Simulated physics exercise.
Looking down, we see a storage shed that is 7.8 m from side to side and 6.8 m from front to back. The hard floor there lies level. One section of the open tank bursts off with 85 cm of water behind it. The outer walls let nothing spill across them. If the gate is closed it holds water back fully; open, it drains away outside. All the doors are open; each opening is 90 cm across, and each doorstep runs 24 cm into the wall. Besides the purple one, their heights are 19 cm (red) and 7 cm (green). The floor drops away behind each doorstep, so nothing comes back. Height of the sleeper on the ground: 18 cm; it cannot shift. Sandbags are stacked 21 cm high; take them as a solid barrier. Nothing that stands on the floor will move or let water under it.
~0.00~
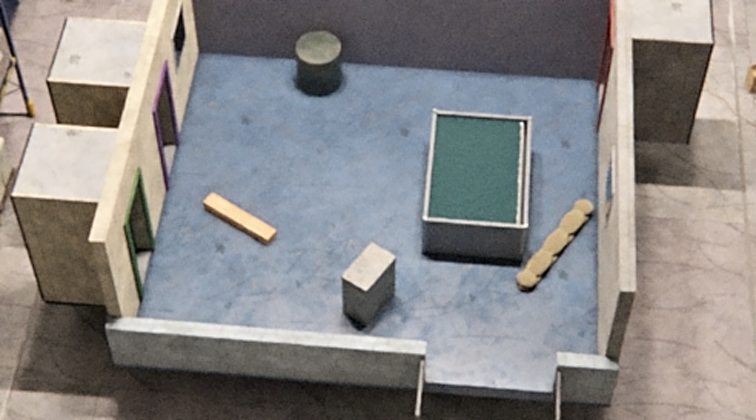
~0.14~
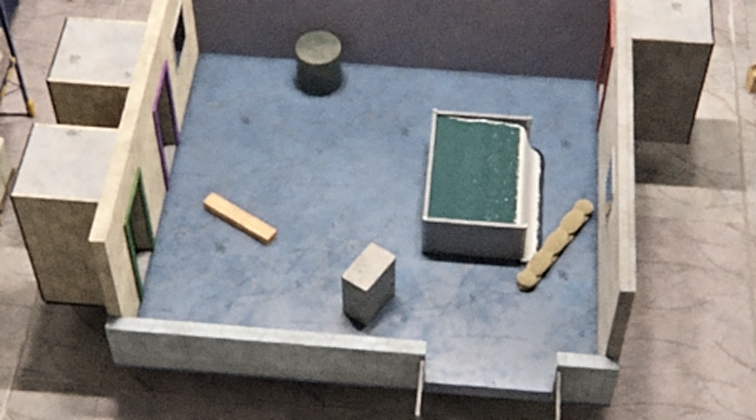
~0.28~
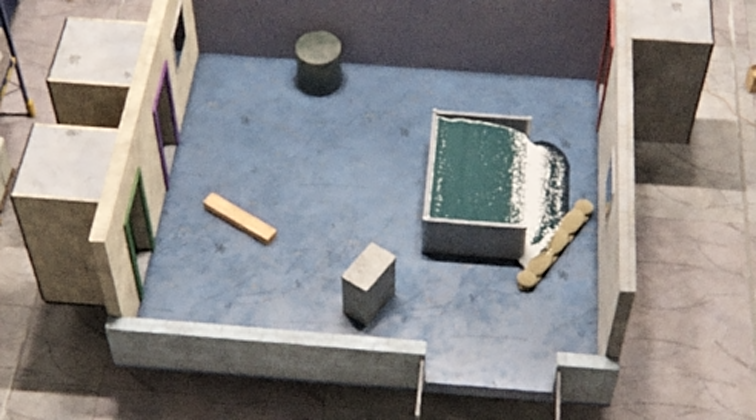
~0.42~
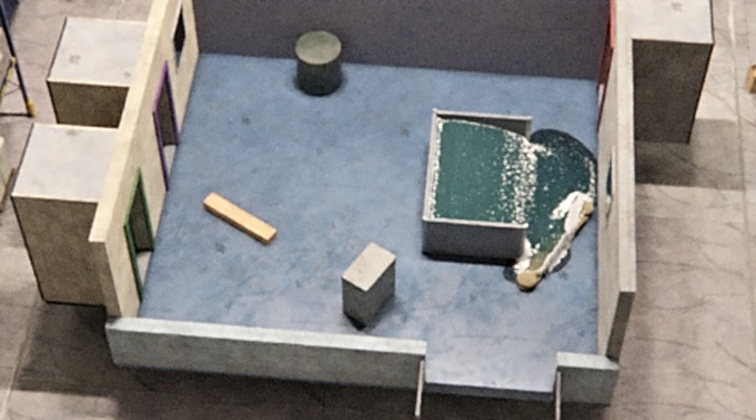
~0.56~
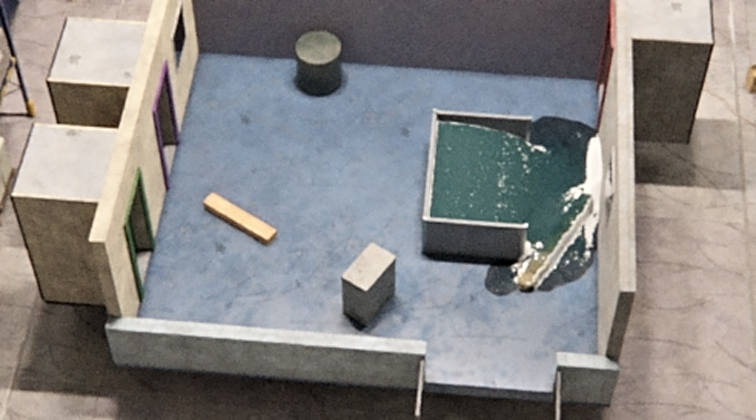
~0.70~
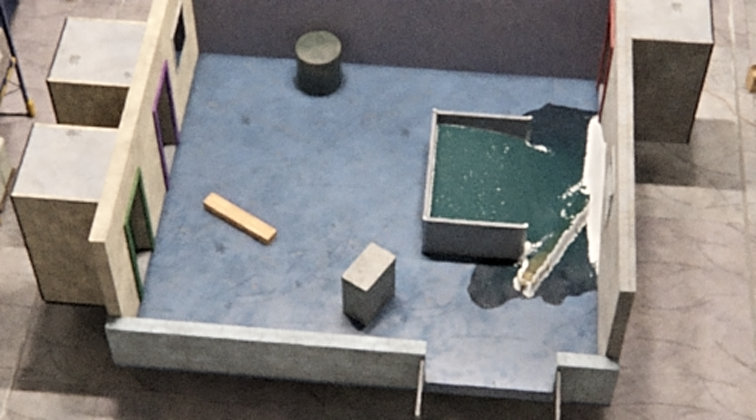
Green water bursting from the right side of an open tank, foaming over a sandbag row and spreading along the right wall.
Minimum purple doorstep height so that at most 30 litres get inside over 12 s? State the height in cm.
Close to 7.5 cm.
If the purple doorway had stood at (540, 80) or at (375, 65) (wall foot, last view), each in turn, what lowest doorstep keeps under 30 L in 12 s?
31 and 9.0 cm.
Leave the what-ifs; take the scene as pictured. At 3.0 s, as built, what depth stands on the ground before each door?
Lab note, cm: Red 28; green 0; purple 0.
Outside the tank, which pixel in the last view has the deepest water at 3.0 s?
Check close to (596, 93).
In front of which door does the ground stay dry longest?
The answer is the green one.
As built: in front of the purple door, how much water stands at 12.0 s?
It comes to about 7.5 centimetres deep.
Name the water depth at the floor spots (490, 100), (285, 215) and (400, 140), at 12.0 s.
The depths come to about 6, 7 and 5 cm.
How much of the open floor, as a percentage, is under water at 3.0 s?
Roughly 45 percent.
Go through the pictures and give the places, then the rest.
Still water, 85 cm deep, in the open tank at (479, 170); the purple door at (166, 129) is dry, in the first picture.
The front is at (538, 252), 0.3 m from the gap at (523, 194); 0.5 m2 of floor is wet, 85 cm left at the back, in the second picture.
Water pours out at (523, 195) and has run 0.7 m, to (562, 224); about 16 cm deep outside, 80 cm at the back, in the third picture.
Water pours out at (523, 196) and has run 1.3 m, to (596, 200); about 16 cm deep outside, 72 cm at the back, in the fourth picture.
The gap is at (523, 196), the front 1.4 m out at (596, 135); the back of the open tank holds 71 cm, in the fifth picture.
The front is at (596, 116), 1.7 m from the gap at (523, 197); 5.2 m2 of floor is wet, 64 cm left at the back; 6.2 m in a straight line remain to the purple door at (166, 129), in the sixth picture.
After 1.4 s water covers 20 % of the floor, deepest (60 cm) near (596, 211); it has not reached the purple door.
After 3.0 s water covers 45 % of the floor, deepest (35 cm) near (596, 93); it has not reached the purple door.
After 12.0 s water covers 95 % of the floor, deepest (10 cm) near (353, 300); 8 cm at the purple door, 56 litres in over its 6 cm doorstep.
At the purple door as built, the water arrived by 4.4 s and peaked near 11 cm at 6.8 s.
With a doorstep of 6.5 cm, 44 litres would have come in within the 12 s; with 8.5 cm, 14 litres. So under 30 litres takes about 7.5 cm.
